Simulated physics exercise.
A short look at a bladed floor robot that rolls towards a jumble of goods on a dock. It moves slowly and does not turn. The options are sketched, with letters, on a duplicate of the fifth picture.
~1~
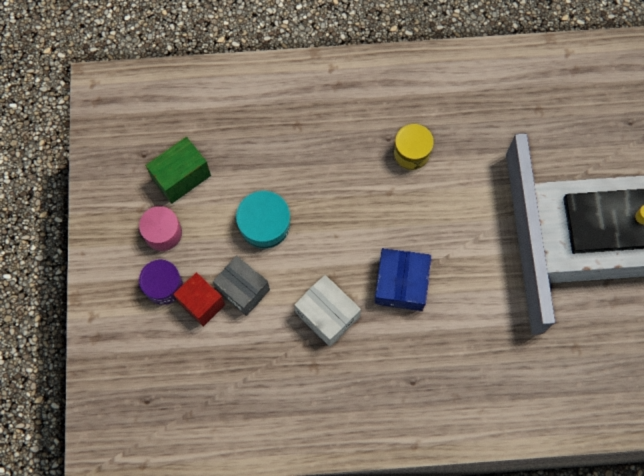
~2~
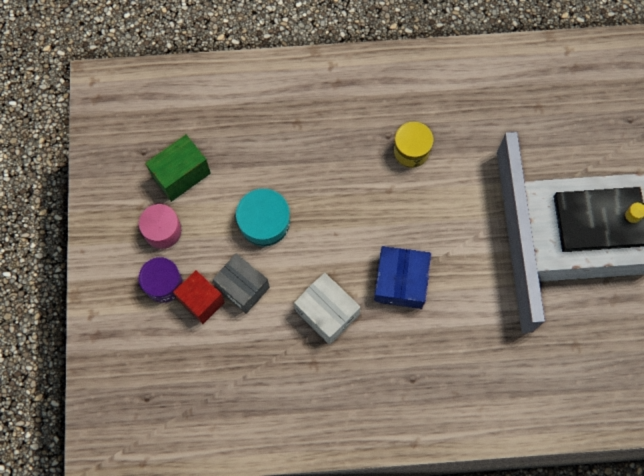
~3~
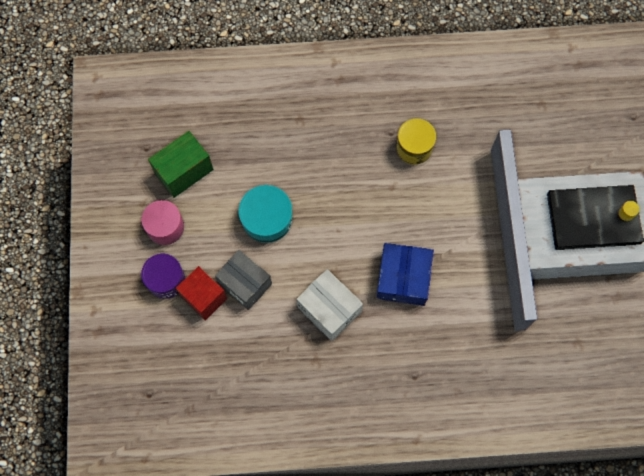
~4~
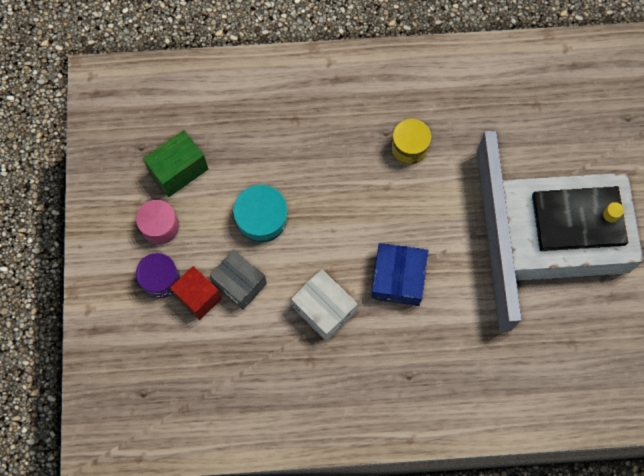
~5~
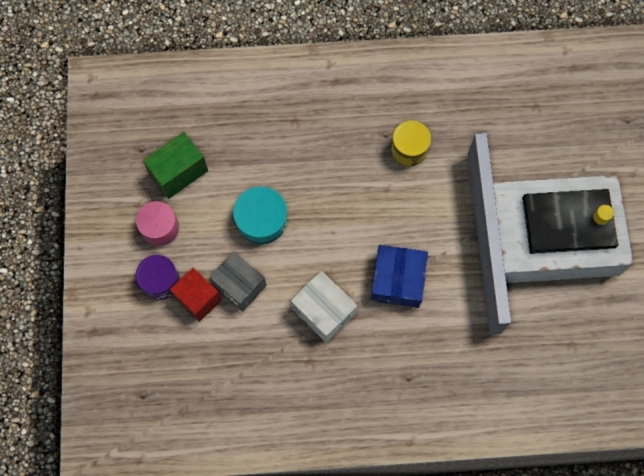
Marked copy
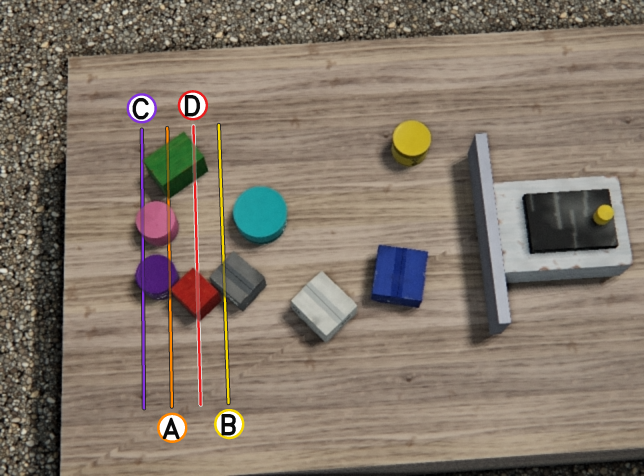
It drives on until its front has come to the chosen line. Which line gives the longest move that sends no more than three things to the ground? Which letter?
No fourth one falls up to C.
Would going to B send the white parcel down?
By then, no.
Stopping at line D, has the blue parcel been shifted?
Yes.
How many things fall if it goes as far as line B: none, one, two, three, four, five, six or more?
The count is none.
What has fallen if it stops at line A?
The purple pail.
On the copy, A at (169, 261); B at (223, 257); C at (143, 262); D at (197, 259).
On C. First, robot (438, 229); yellow pail (386, 135); white parcel (293, 316).
Then, robot (312, 236); purple pail (132, 279); red crate (161, 315).
Finally, robot (211, 243); purple pail over the edge; pink canister (67, 233); one fallen.
By contrast, A is within the limit but short; B is within the limit but short; D is within the limit but short.
